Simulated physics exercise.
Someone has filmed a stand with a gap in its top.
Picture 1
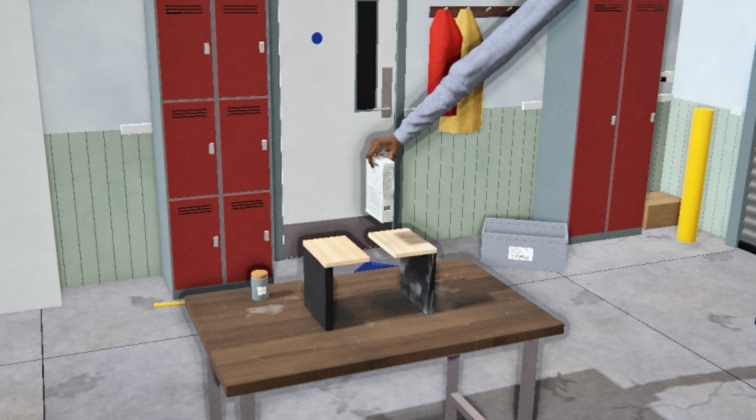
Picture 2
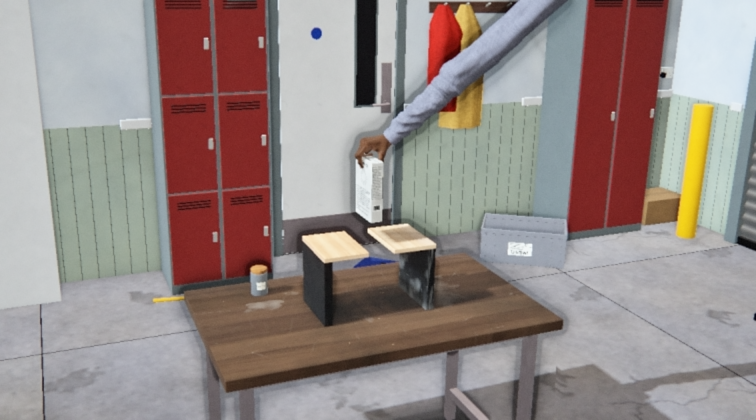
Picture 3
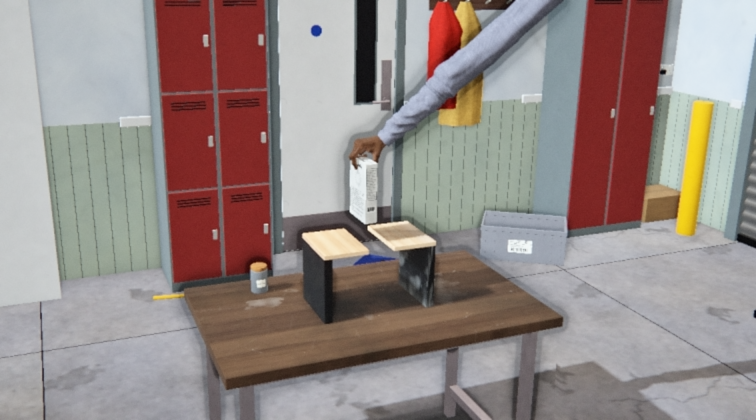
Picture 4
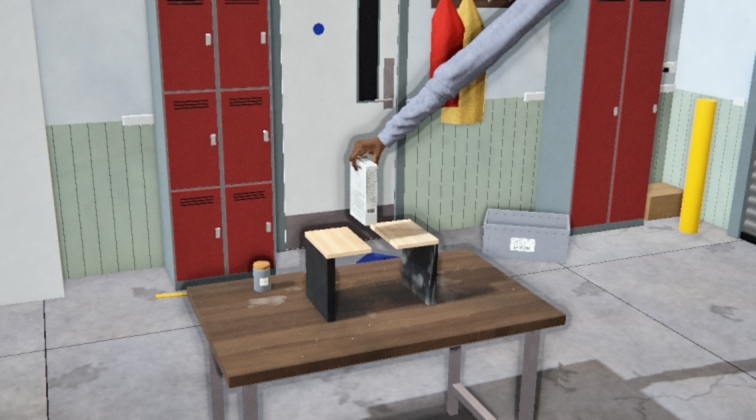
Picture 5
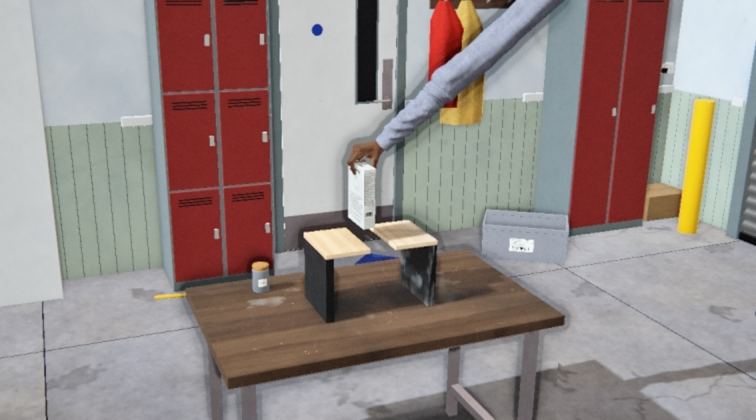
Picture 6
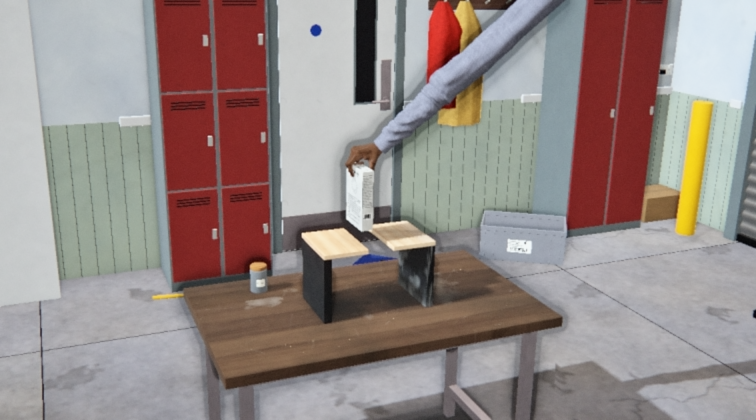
To begin with, a hand reaching in from the upper right holds a white packet above a wooden table, near a stand with a gap in its top and a small grey jar. The packet moves slightly left and a little lower over the gap, then the hand holds it there, nearly still.
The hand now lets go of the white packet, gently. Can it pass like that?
It is caught.
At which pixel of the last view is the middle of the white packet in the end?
Around (385, 229).
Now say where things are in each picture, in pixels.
Being brought over the gap; white packet (380, 188); grey jar (260, 285), in the first picture.
Being brought over the gap; white packet (369, 188); grey jar (259, 281), in the second picture.
Being brought over the gap; white packet (363, 189); grey jar (259, 278), in the third picture.
Being brought over the gap; white packet (364, 190); grey jar (262, 276), in the fourth picture.
Held still over the gap; white packet (362, 194); grey jar (261, 277), in the fifth picture.
Held still over the gap; white packet (360, 196); grey jar (259, 278), in the sixth picture.
Then, 0.30 s later than the last frame, white packet tilted by 8° near (364, 210).
Then, 0.50 s later than the last frame, white packet tilted by 67° near (384, 227).
When it is over, lying over on the stand or table, white packet; grey jar as before. End places, in pixels of the last picture, white packet near (385, 229). The packet lodges.
